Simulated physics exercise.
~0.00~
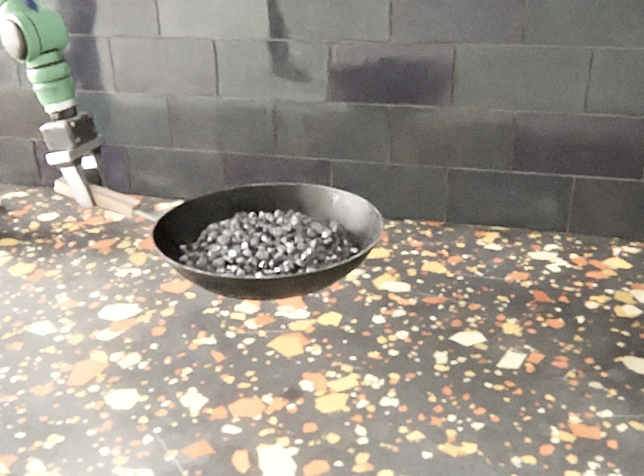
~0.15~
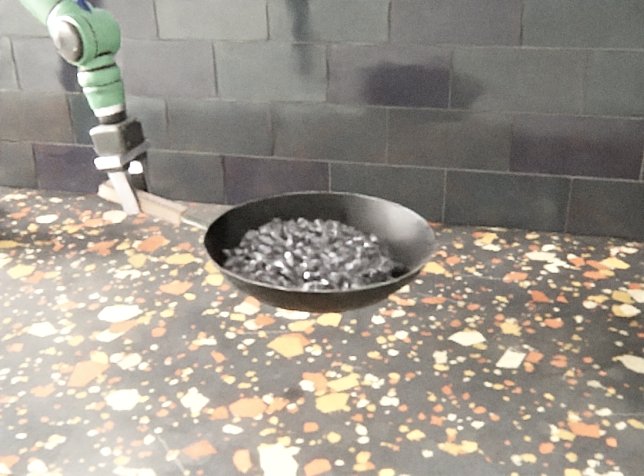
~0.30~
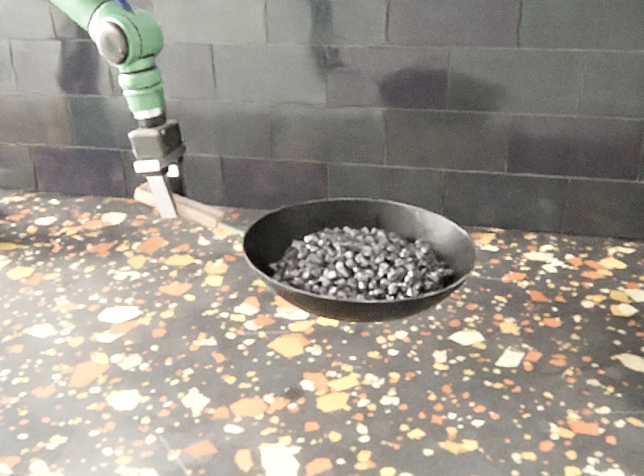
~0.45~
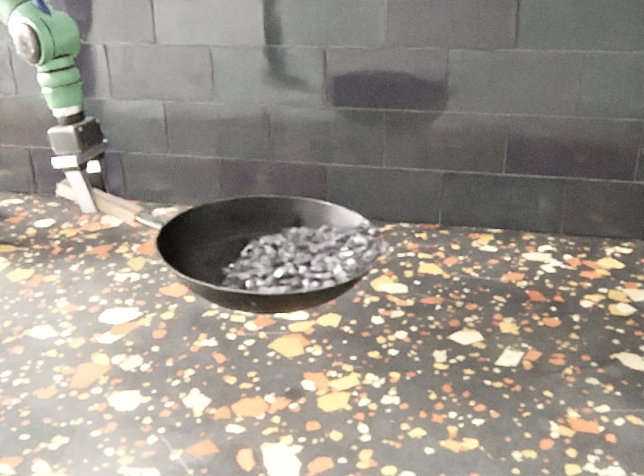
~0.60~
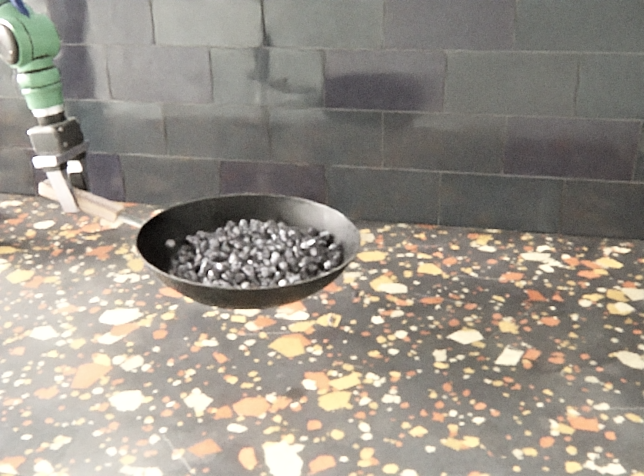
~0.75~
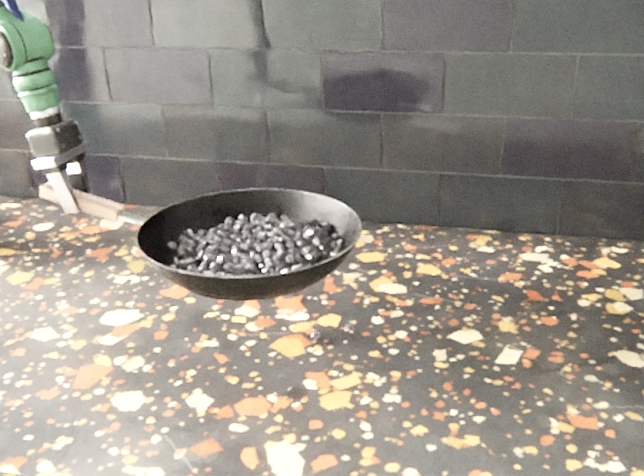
A green robot arm holding a black frying pan full of small dark pebbles slid it to the right above a speckled surface, then swung it back left, making the pebbles shift toward the right side before they settled, nearly all still in the pan.
